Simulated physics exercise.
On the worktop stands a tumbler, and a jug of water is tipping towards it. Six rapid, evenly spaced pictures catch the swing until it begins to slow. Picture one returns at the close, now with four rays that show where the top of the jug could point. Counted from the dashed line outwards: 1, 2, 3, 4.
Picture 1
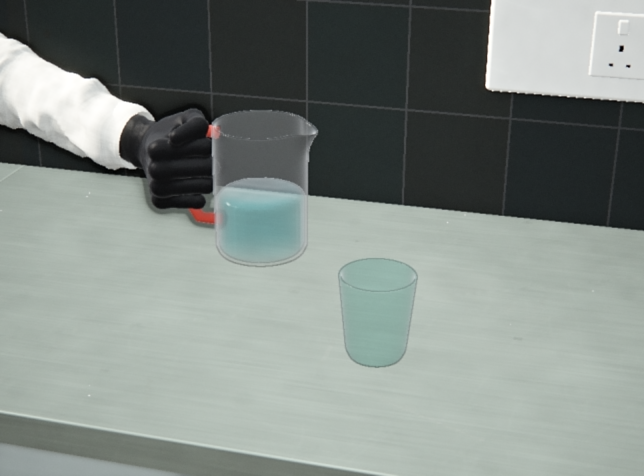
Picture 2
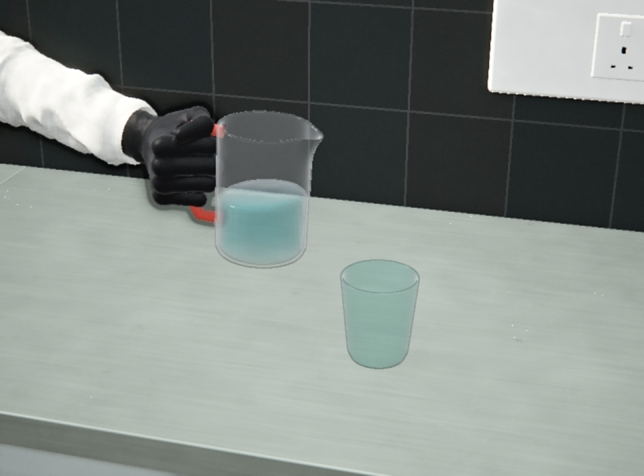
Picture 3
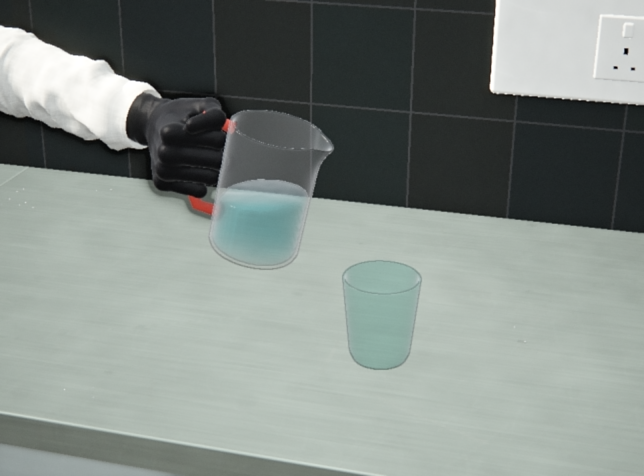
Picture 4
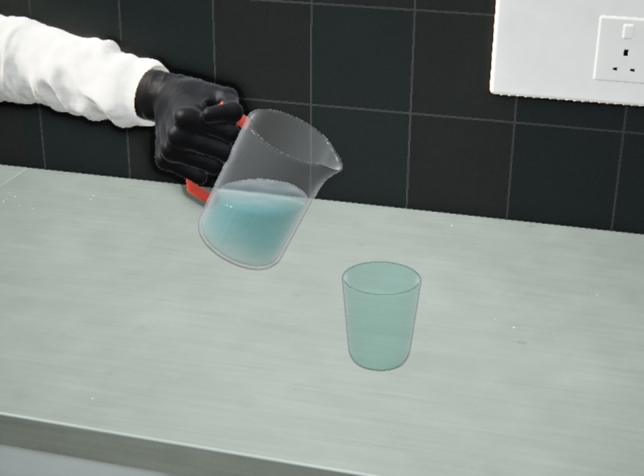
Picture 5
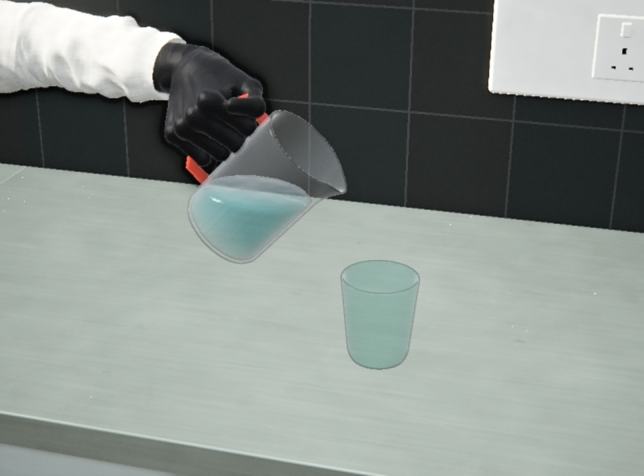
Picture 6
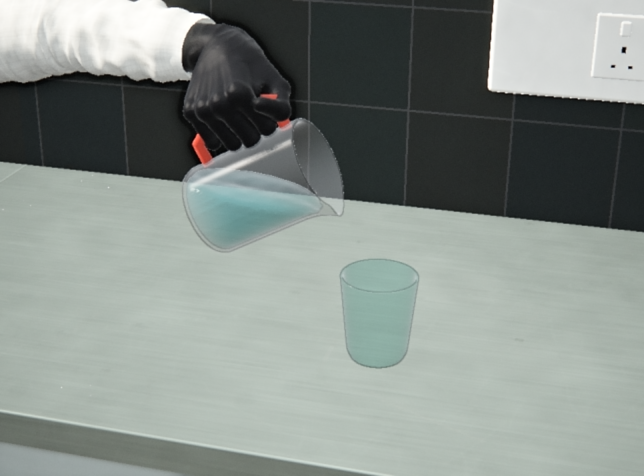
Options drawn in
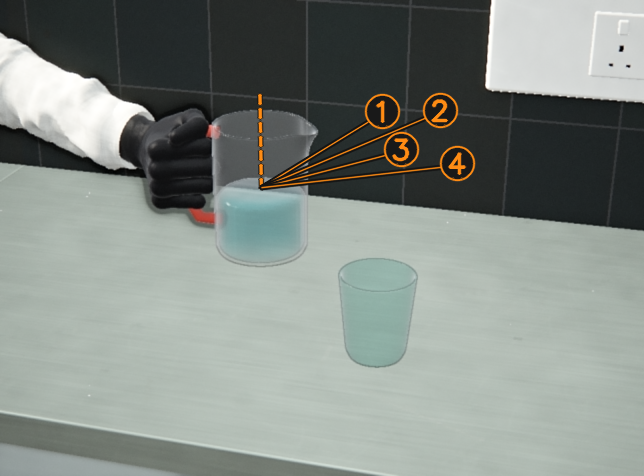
A black-gloved hand tilting a clear jug of blue water steadily to the right above a worktop, near a greenish tumbler.
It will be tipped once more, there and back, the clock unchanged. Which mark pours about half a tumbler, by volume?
Tilt 4.
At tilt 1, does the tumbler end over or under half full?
Under.
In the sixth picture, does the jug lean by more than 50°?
Yes, it does.
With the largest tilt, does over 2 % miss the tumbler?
No, it does not.
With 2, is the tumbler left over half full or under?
Under half.
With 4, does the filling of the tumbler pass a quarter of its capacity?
Yes.
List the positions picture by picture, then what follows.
In the first picture, upright, lip at (315, 132); rim of the tumbler round (378, 274); nothing has left yet.
In the second picture, tipped about 3°, lip at (320, 137); nothing has left yet.
In the third picture, tipped about 12°, lip at (331, 149); nothing has left yet.
In the fourth picture, tipped about 26°, lip at (340, 168); nothing has left yet.
In the fifth picture, tipped about 43°, lip at (344, 190); nothing has left yet.
In the sixth picture, tipped about 61°, lip at (342, 213); nothing has left yet.
On the marked copy, 1 at (368, 121); 2 at (425, 118); 3 at (385, 155); 4 at (441, 167).
For tilt 1, nothing reaches the tumbler.
For tilt 2, the tumbler ends with about 9 % of what it can hold.
For tilt 3, the tumbler ends with about 27 % of what it can hold.
For tilt 4, the tumbler ends with about 52 % of what it can hold.
